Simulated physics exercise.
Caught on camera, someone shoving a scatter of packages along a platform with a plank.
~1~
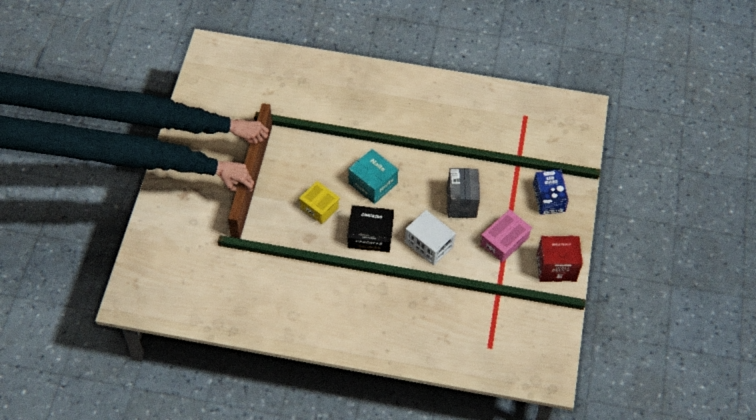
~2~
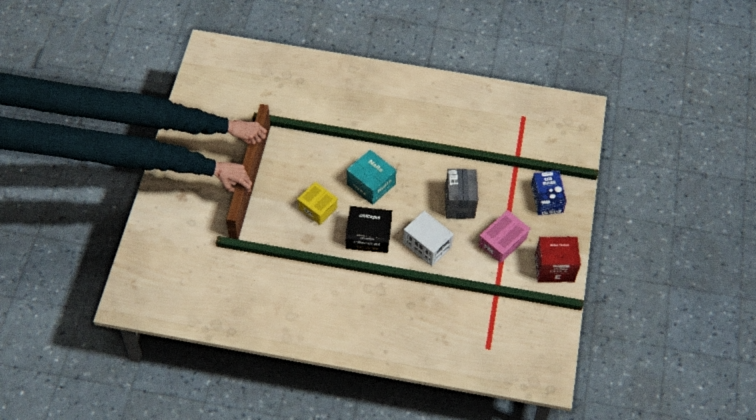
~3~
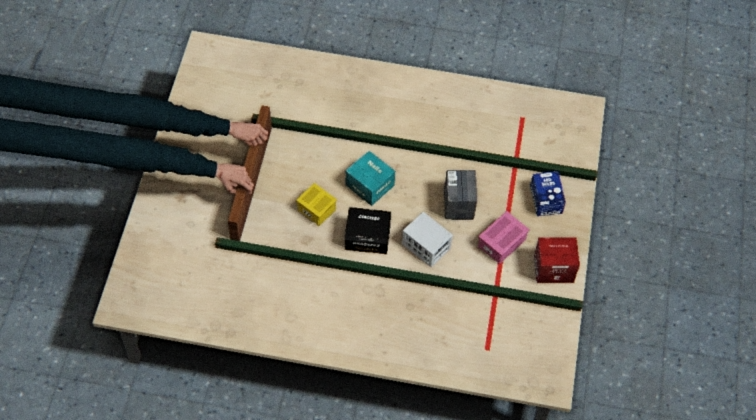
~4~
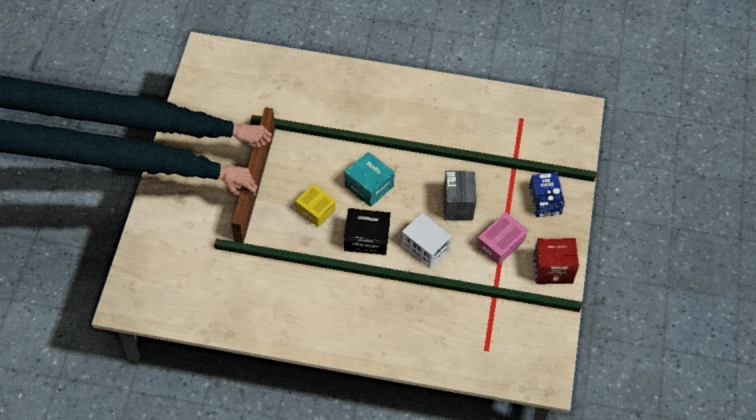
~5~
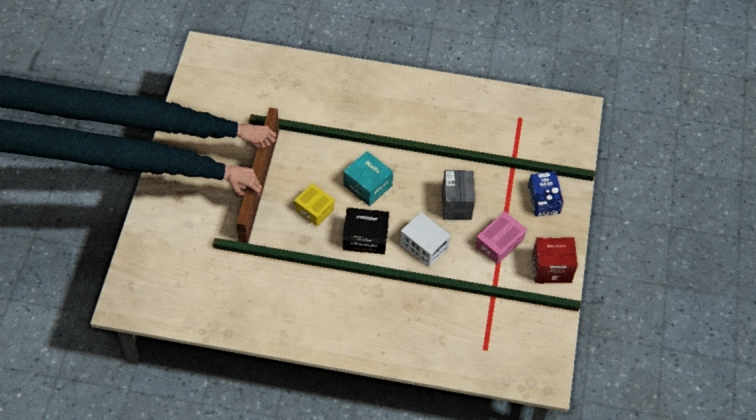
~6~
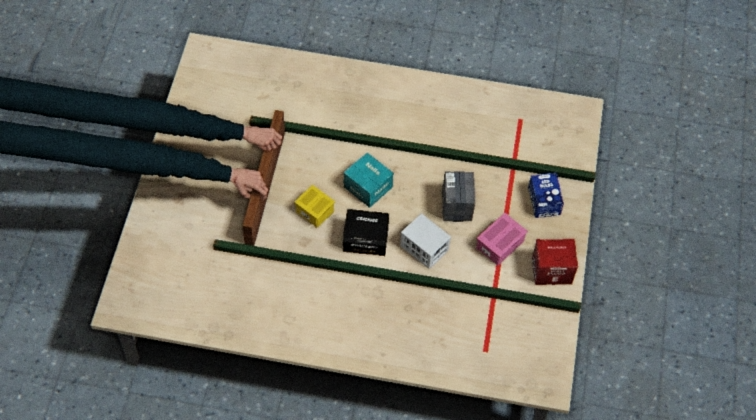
At the start, two hands grip a brown plank at the left of a wooden table, with eight colourful boxes scattered between two green rails and a red line crossing near the right. The hands then slide the plank slightly rightward, still short of the yellow box, while the boxes barely shift.
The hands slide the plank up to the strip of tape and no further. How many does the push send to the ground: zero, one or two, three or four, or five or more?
Outcome: The number that fall off is one or two.
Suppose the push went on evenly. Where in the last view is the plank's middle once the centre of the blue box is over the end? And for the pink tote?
For the blue box at (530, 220), for the pink tote at (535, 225).
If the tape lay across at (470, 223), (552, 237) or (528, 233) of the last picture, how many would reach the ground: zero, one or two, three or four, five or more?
One after another: No fall at all; at least five; either one or two.
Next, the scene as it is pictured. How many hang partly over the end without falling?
That would be 1.
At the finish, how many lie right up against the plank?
The number is 3.
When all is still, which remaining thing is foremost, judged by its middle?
That is the blue box.
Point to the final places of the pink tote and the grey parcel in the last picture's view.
First (558, 250), then (559, 211).
Soon after, none off yet; red box at rest near (555, 262); blue box at rest near (546, 196); pink tote at rest near (501, 240).
Then, none off yet; red box at rest near (555, 262); blue box at rest near (546, 196); pink tote moving near (502, 239).
Further on, none off yet; red box moved a little near (567, 262); blue box at rest near (546, 196); pink tote moved about its own width near (531, 241).
By the end, the number that fall off is one or two; fallen, red box.
